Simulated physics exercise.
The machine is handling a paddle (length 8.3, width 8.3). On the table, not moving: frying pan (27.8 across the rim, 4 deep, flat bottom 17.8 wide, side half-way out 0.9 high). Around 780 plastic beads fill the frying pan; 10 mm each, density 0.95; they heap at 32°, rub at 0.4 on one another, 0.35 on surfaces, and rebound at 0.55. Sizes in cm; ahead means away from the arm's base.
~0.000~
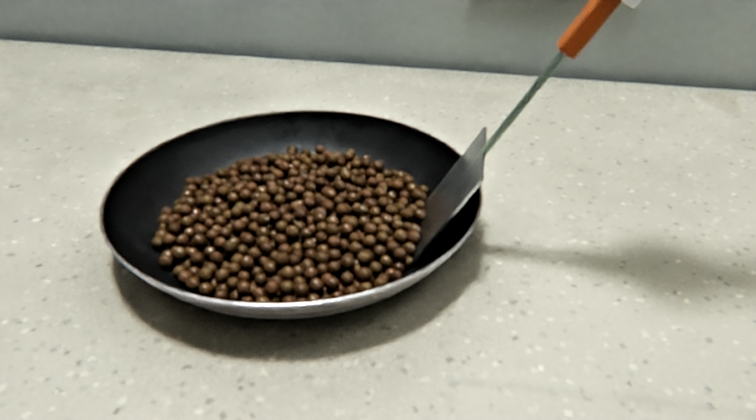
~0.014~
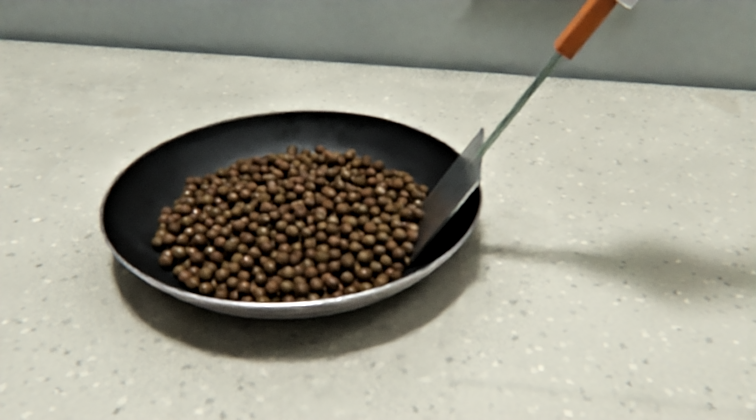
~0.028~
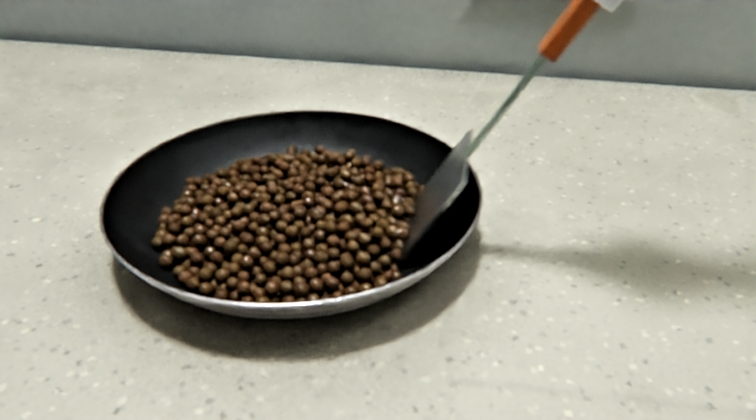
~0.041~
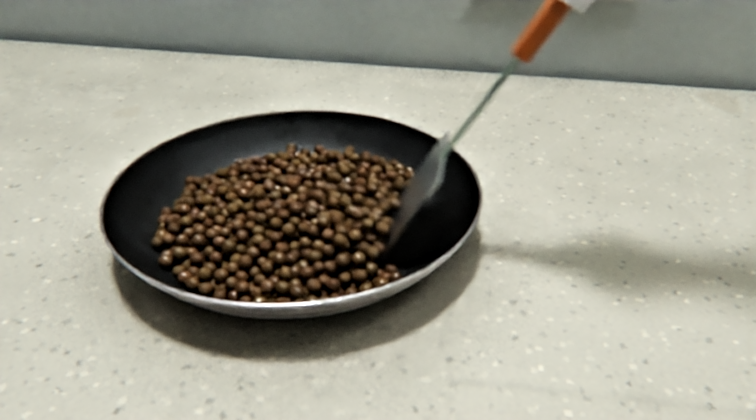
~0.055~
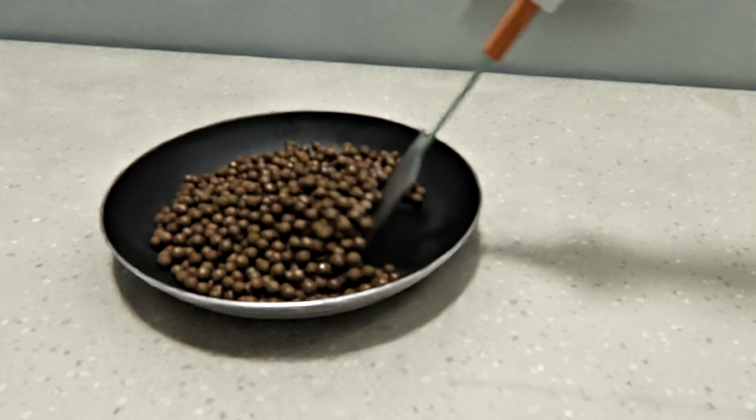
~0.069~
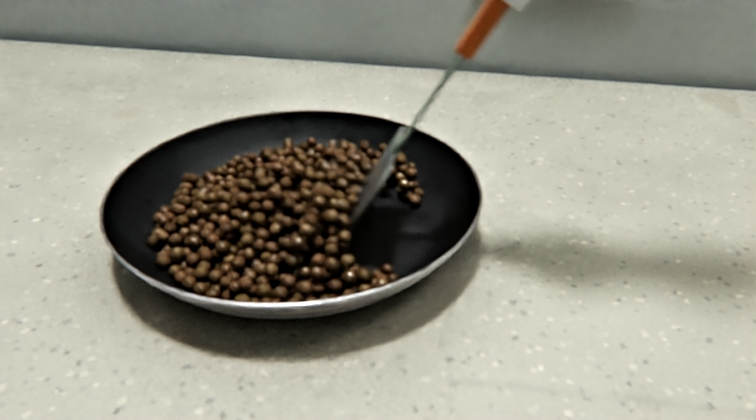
On a speckled grey countertop, an orange-handled metal spatula pushes small brown balls leftward in a black frying pan, exposing its base.
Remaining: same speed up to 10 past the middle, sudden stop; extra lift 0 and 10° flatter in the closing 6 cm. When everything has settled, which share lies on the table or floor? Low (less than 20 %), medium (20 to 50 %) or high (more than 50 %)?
A medium share, 20 to 50 %, ends on the table or floor.
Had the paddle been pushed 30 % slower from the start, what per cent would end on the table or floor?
In that case some 20 per cent.
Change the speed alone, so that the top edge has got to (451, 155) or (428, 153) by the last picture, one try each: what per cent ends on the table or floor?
About 10 and 20 per cent.
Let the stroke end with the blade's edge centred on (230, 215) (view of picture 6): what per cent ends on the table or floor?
Some 5 per cent.
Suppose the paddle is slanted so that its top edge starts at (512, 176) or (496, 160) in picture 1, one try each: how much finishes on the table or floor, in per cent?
About 20 and 20 per cent.
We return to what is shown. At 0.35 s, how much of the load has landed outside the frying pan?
Roughly 20 per cent.
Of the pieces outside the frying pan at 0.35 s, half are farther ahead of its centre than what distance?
Some 20 cm.
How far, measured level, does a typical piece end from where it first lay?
About 6 cm.
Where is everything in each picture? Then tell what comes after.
In the first frame, the paddle top edge at (484, 151), sloping 60°; upper third of the load around (301, 206), from x 160 to 425, top at y 150; 775 in the frying pan.
In the second frame, the paddle top edge at (482, 152), sloping 60°; upper third of the load around (301, 206), from x 160 to 425, top at y 150.
In the third frame, the paddle top edge at (468, 153), sloping 60°; upper third of the load around (308, 206), from x 160 to 425, top at y 150.
In the fourth frame, the paddle top edge at (445, 154), sloping 60°; upper third of the load around (316, 205), from x 160 to 420, top at y 150.
In the fifth frame, the paddle top edge at (420, 152), sloping 60°; upper third of the load around (312, 201), from x 155 to 420, top at y 145.
In the sixth frame, the paddle top edge at (395, 150), sloping 60°; upper third of the load around (306, 196), from x 155 to 420, top at y 140; 775 in the frying pan.
After 0.10 s, sloping 60°, highest piece 8 above the table; 775 in the frying pan.
After 0.14 s, sloping 58°, highest piece 9 above the table; 774 in the frying pan, 1 on the blade or in flight.
After 0.35 s, sloping 50°, highest piece 7 above the table; 578 in the frying pan, 166 on the table or floor, 31 on the blade or in flight.
After 1.40 s, sloping 50°, highest piece 5 above the table; 576 in the frying pan, 199 on the table or floor.
In the end, 576 in the frying pan, 199 on the table or floor. That is 26 % on the table or floor.
